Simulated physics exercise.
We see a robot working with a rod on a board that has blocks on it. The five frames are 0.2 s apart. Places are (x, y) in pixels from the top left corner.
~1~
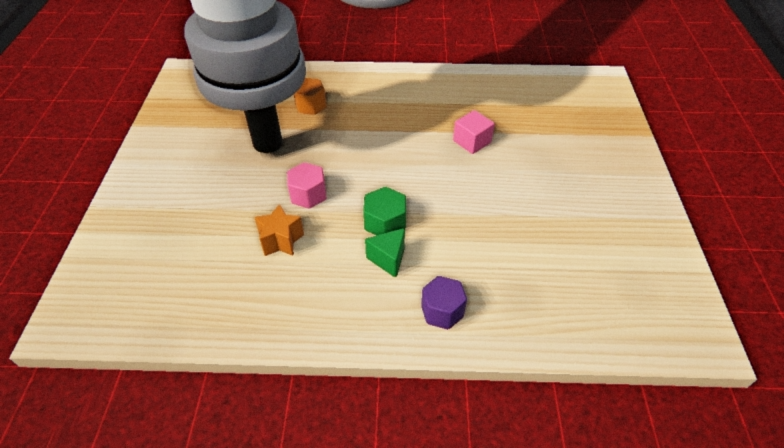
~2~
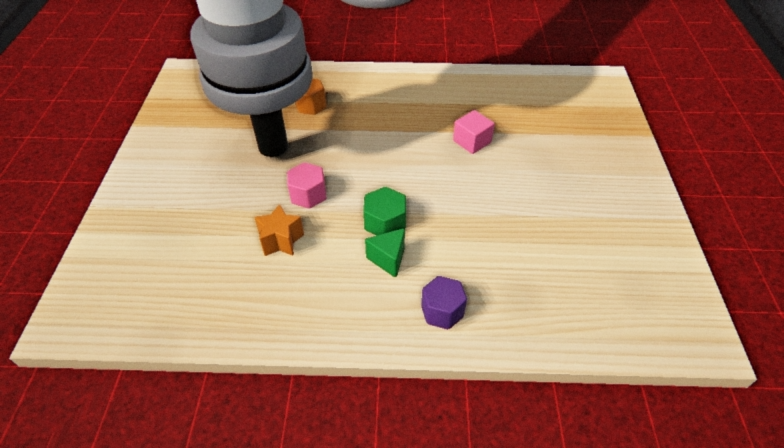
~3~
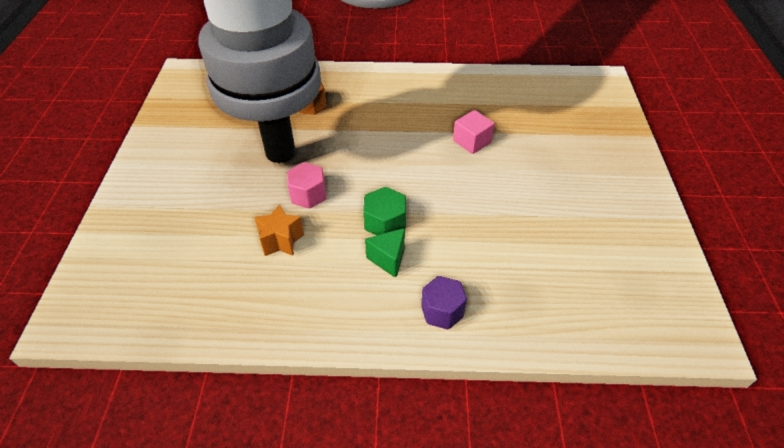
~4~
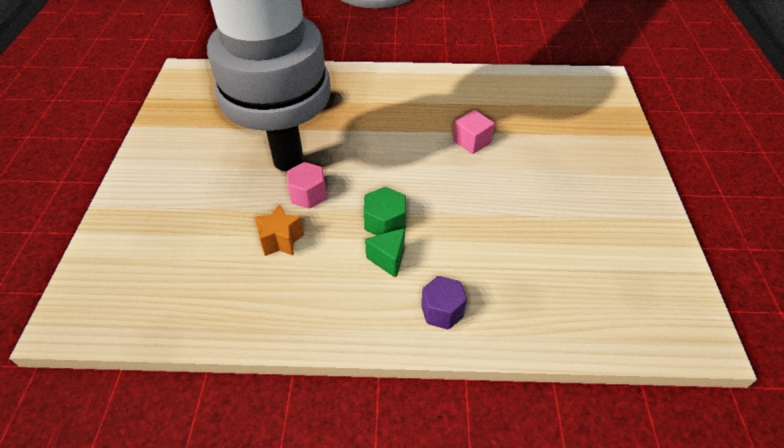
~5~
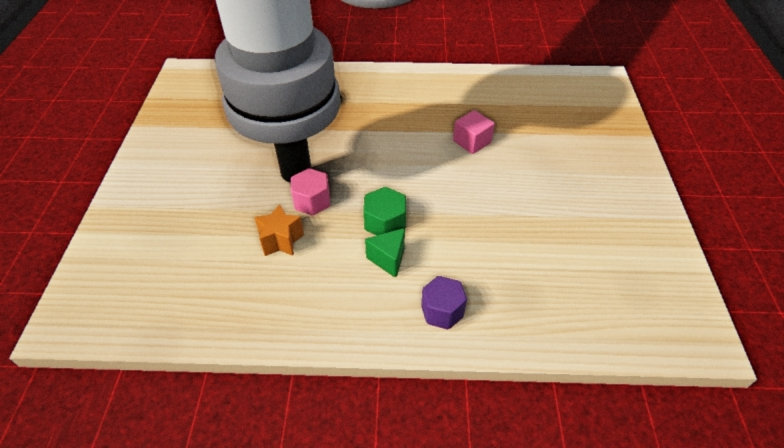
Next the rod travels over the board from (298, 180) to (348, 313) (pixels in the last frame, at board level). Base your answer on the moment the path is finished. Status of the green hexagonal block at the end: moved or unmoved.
Once the path ends, it is where it was.
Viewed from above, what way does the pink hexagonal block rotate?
It rotates counterclockwise.
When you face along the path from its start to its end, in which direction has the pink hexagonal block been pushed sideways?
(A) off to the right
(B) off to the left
B (off to the left)
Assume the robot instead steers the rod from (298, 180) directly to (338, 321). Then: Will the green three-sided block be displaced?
I expect so.
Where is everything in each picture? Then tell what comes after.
Tip of the rod at (268, 144), middles of tops, pink hexagonal block at (305, 175), green hexagonal block at (385, 202), in the first frame.
Rod at (274, 147), nothing pushed, in the second frame.
Rod at (281, 153), nothing pushed, in the third frame.
Rod at (289, 161), nothing pushed, in the fourth frame.
Rod at (297, 173), pink hexagonal block at (309, 182), green hexagonal block at (385, 202), in the fifth frame.
What follows on the original path. One third of the way, rod at (313, 211); pink hexagonal block at (331, 222).
Two thirds of the way, rod at (329, 256); pink hexagonal block at (360, 262), turned 30° anticlockwise.
At the end, rod at (347, 307); pink hexagonal block at (383, 278), turned 70° anticlockwise; green hexagonal block unmoved.
